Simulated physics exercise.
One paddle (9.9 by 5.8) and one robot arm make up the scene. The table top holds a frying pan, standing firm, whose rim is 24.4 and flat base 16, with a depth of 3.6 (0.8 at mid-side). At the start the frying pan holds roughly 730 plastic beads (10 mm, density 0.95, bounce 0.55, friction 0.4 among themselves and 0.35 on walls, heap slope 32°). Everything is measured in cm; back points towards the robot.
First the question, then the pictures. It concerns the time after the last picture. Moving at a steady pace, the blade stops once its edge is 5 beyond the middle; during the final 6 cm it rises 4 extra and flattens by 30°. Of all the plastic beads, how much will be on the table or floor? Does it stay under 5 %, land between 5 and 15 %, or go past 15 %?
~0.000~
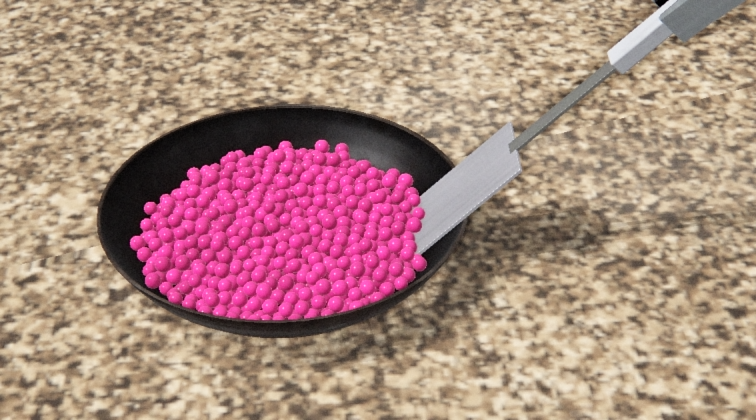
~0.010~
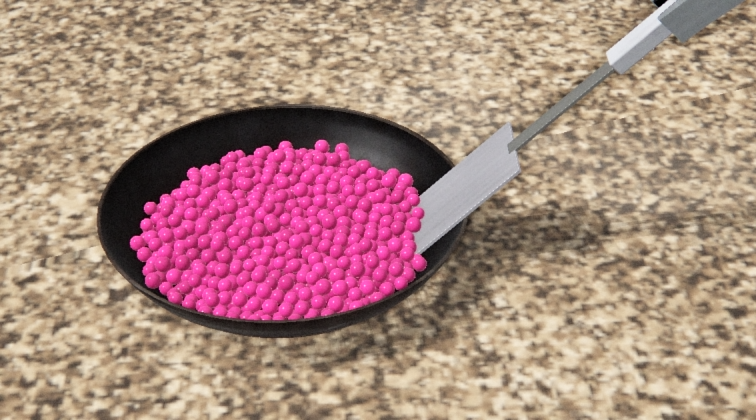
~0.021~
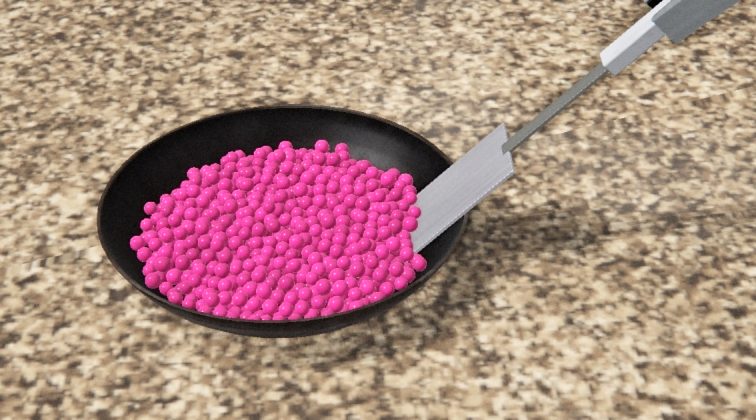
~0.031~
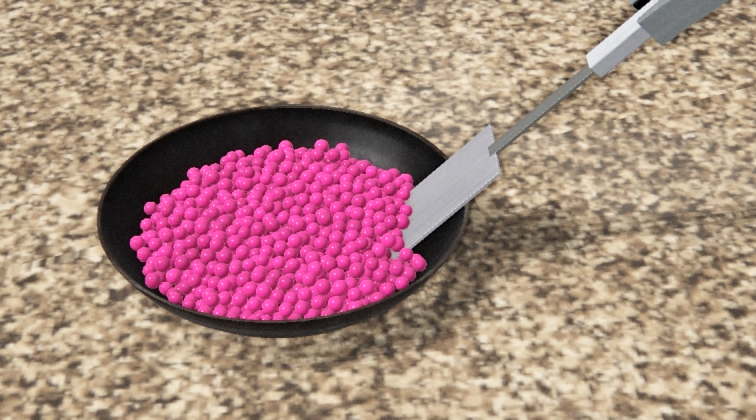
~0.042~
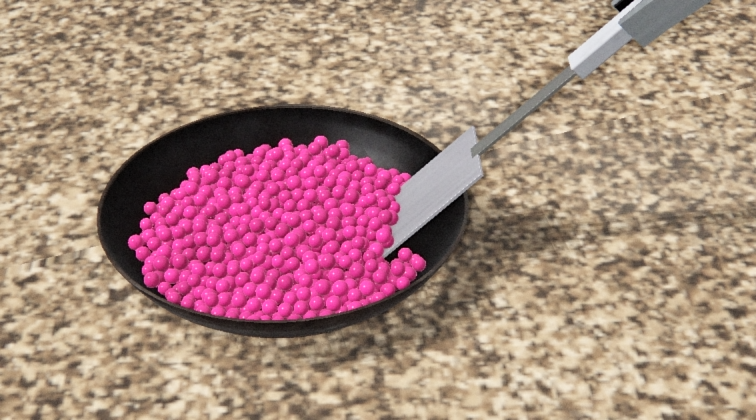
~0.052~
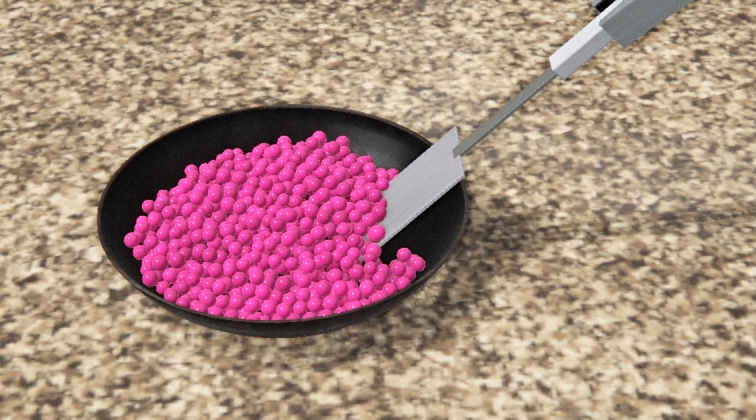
It lands between 5 and 15 %.
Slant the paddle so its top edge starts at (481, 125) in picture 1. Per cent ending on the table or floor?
Spill: Approx. 10 per cent.
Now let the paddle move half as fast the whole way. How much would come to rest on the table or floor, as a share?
0 %.
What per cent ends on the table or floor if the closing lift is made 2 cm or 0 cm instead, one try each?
I'd say close to 5 percent for the first and close to 0 percent for the second.
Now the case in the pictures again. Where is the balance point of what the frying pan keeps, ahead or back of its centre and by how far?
The balance point lies close to 3.0 cm ahead.
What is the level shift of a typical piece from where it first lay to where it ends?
Somewhere about 2 centimetres, I'd say.
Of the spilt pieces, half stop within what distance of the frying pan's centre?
Roughly 38 centimetres.
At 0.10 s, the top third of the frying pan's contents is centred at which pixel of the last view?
The middle lies somewhere about (260, 209).
By 0.08 s, sloping 44°, highest piece 6 above the table; 731 in the frying pan.
By 0.10 s, sloping 34°, highest piece 7 above the table; 731 in the frying pan.
By 0.32 s, sloping 15°, highest piece 5 above the table; 681 in the frying pan, 48 on the table or floor, 2 on the blade or in flight.
By 1.37 s, sloping 15°, highest piece 4 above the table; 680 in the frying pan, 51 on the table or floor.
Final count, 680 in the frying pan, 51 on the table or floor. That is 7 % on the table or floor.
